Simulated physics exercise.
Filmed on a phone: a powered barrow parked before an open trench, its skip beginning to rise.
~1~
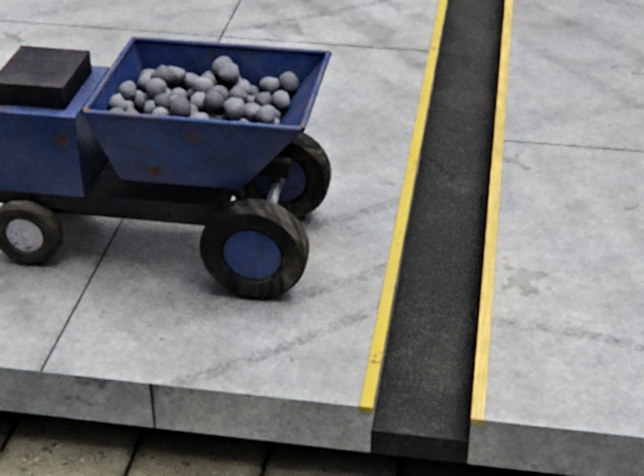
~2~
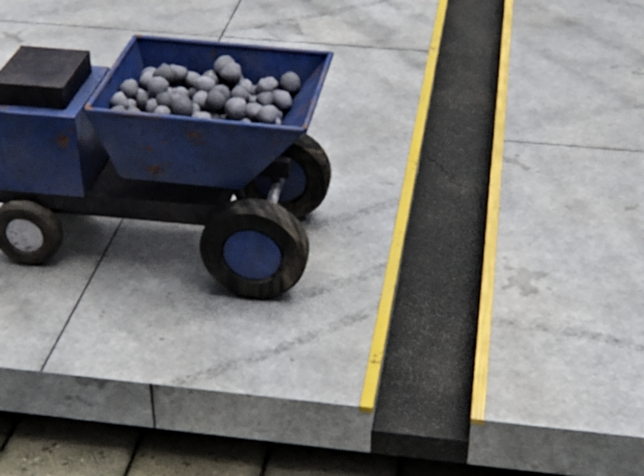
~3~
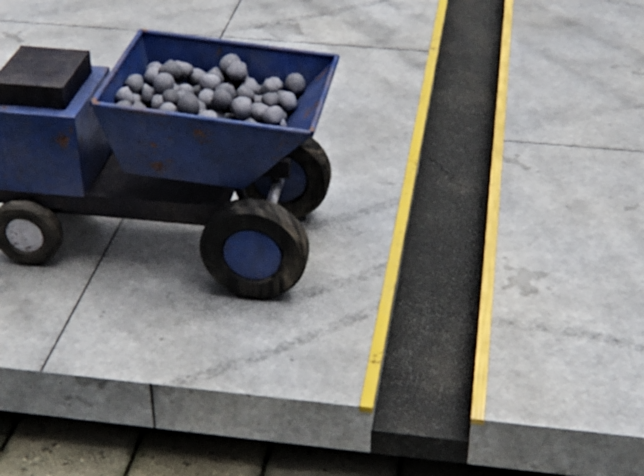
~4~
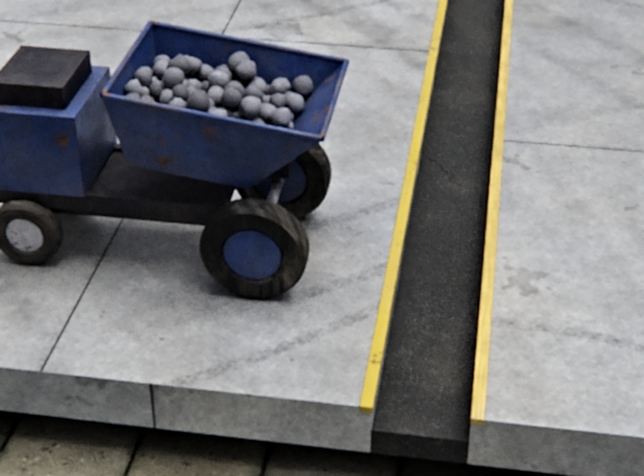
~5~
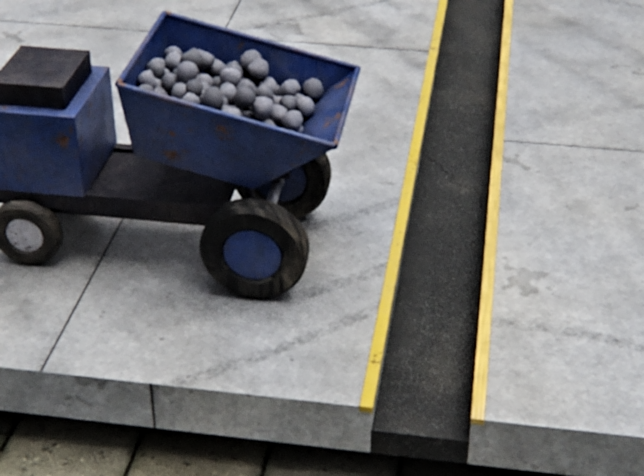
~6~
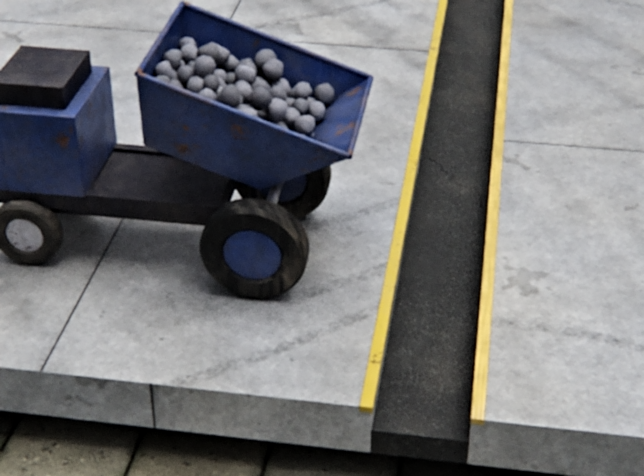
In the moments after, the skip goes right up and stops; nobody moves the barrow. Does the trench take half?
Between the edges lies over half of the load.
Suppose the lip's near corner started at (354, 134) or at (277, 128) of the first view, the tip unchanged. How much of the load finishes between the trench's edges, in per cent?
The first gives 20 %, the second 80 %.
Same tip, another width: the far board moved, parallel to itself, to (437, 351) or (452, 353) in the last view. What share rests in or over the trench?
First some 30, then 50 per cent.
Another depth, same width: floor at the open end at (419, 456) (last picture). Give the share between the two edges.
About 90 per cent.
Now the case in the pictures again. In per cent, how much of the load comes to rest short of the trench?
It comes to 0 per cent or so.
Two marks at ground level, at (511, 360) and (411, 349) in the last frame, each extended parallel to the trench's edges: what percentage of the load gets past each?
About 10 and 80 per cent.
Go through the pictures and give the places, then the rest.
Lip of the skip near (302, 130), level; top of the load near (199, 104), round cobbles; first edge of the trench near (378, 345); far edge near (482, 356), the trench over half as wide as the skip, and shallow for its width, in the first picture.
Lip of the skip near (304, 131), level; top of the load near (177, 112), in the second picture.
Lip of the skip near (311, 134), tipped barely; top of the load near (183, 109), in the third picture.
Lip of the skip near (321, 139), tipped a little; top of the load near (171, 101), in the fourth picture.
Lip of the skip near (334, 147), tipped a little; top of the load near (183, 95), in the fifth picture.
Lip of the skip near (349, 157), tipped clearly; top of the load near (198, 89); first edge of the trench near (378, 345); far edge near (482, 356), in the sixth picture.
Shortly afterwards, skip tipped steeply; the whole lot in the skip.
Next, skip tipped right over; near two thirds in the skip; near a third in or heaped over the trench; only a few beyond it; only a few falling.
Some moments later, skip tipped right over; a little in the skip; near two thirds in or heaped over the trench; near a quarter beyond it.
In the end, skip tipped right over; a little in the skip; near two thirds in or heaped over the trench; near a quarter beyond it.
